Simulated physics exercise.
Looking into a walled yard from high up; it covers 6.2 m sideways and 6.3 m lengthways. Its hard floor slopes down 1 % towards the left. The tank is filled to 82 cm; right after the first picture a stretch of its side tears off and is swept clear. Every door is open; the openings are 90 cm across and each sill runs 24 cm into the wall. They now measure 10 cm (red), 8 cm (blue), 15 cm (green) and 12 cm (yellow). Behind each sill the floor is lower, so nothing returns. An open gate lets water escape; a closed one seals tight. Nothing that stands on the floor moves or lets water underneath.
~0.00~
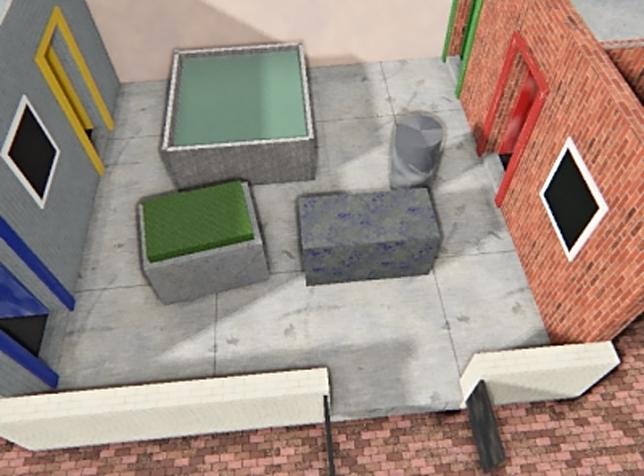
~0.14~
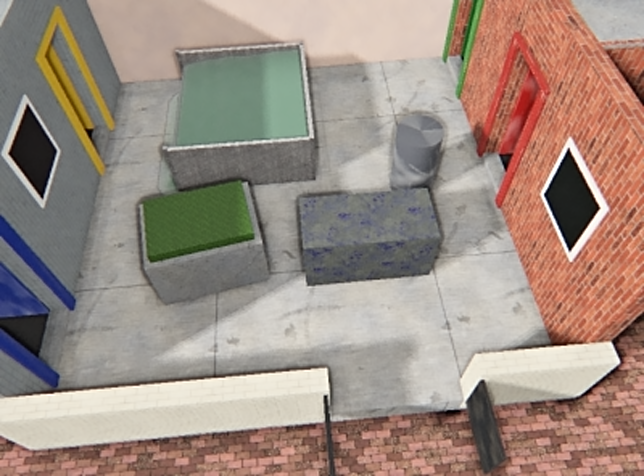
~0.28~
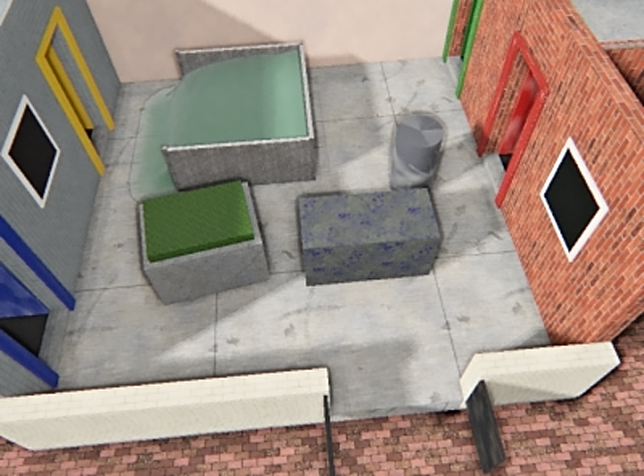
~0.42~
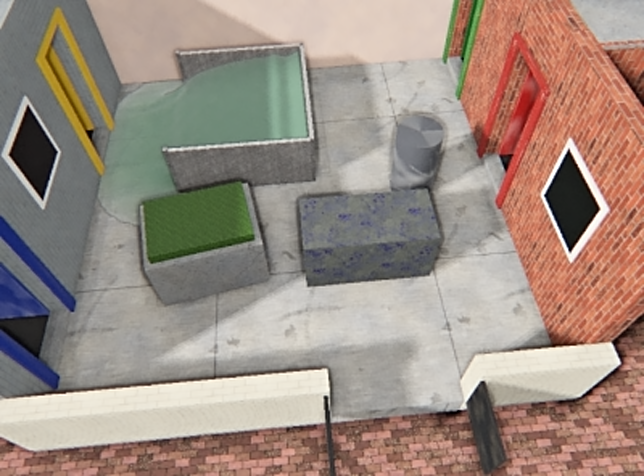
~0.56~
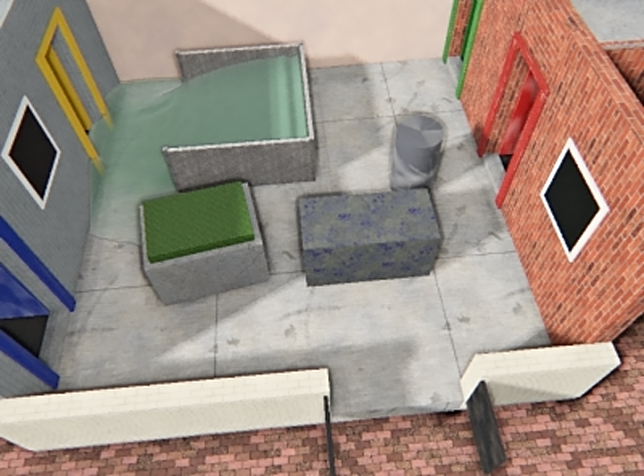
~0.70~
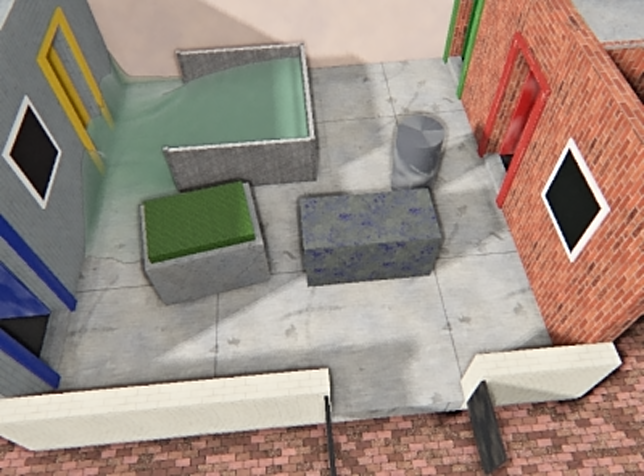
In a walled yard with brightly framed doorways, the left side of a stone tank vanished and green water poured out, spreading across the grey floor to the left wall by the yellow doorway.
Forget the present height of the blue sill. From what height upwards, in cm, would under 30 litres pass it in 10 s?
At least 16 cm or so.
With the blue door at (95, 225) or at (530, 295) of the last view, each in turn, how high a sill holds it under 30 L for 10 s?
About 26 and 11.0 cm.
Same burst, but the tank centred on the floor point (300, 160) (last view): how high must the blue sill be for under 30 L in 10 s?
Some 13.0 cm.
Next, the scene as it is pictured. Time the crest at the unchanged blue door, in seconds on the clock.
Around 4.5 s.
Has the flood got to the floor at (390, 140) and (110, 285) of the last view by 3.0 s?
In that order: Dry, under water.
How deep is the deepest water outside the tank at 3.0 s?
Roughly 34 cm.
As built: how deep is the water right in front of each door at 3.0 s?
In cm: Red 0, blue 8, green 3, yellow 30.
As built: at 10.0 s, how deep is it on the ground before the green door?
Some 2.5 cm.
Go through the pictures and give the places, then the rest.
In the first picture, the tank at (240, 96) is whole and still, 82 cm deep; the blue door at (25, 307) is dry.
In the second picture, water pours out at (183, 124) and has run 0.3 m, to a hidden place; about 11 cm deep outside, 82 cm at the back.
In the third picture, water pours out at (184, 128) and has run 0.8 m, to (134, 179); about 14 cm deep outside, 82 cm at the back.
In the fourth picture, water pours out at (185, 130) and has run 1.4 m, to (99, 188); about 13 cm deep outside, 75 cm at the back.
In the fifth picture, the front is at (86, 165), 1.6 m from the gap at (185, 131); 4.8 m2 of floor is wet, 69 cm left at the back.
In the sixth picture, water pours out at (186, 131) and has run 1.7 m, to (86, 253); about 18 cm deep outside, 70 cm at the back; the blue door at (26, 307), 3.8 m from the gap, is still 1.4 m from the nearest water.
After 1.4 s water covers 20 % of the floor, deepest (62 cm) near (115, 122); 6 cm at the blue door, 0 litres in over its 8 cm sill.
After 3.0 s water covers 45 % of the floor, deepest (34 cm) near (110, 415); 8 cm at the blue door, 0 litres in over its 8 cm sill.
After 10.0 s water covers 100 % of the floor, deepest (13 cm) near (49, 421); 12 cm at the blue door, 138 litres in over its 8 cm sill.
At the blue door as built, the water arrived by 1.2 s and peaked near 19 cm at 4.4 s.
With a sill of 14 cm, 49 litres would have come in within the 10 s; with 19 cm, 17 litres. So under 30 litres takes about 16 cm.
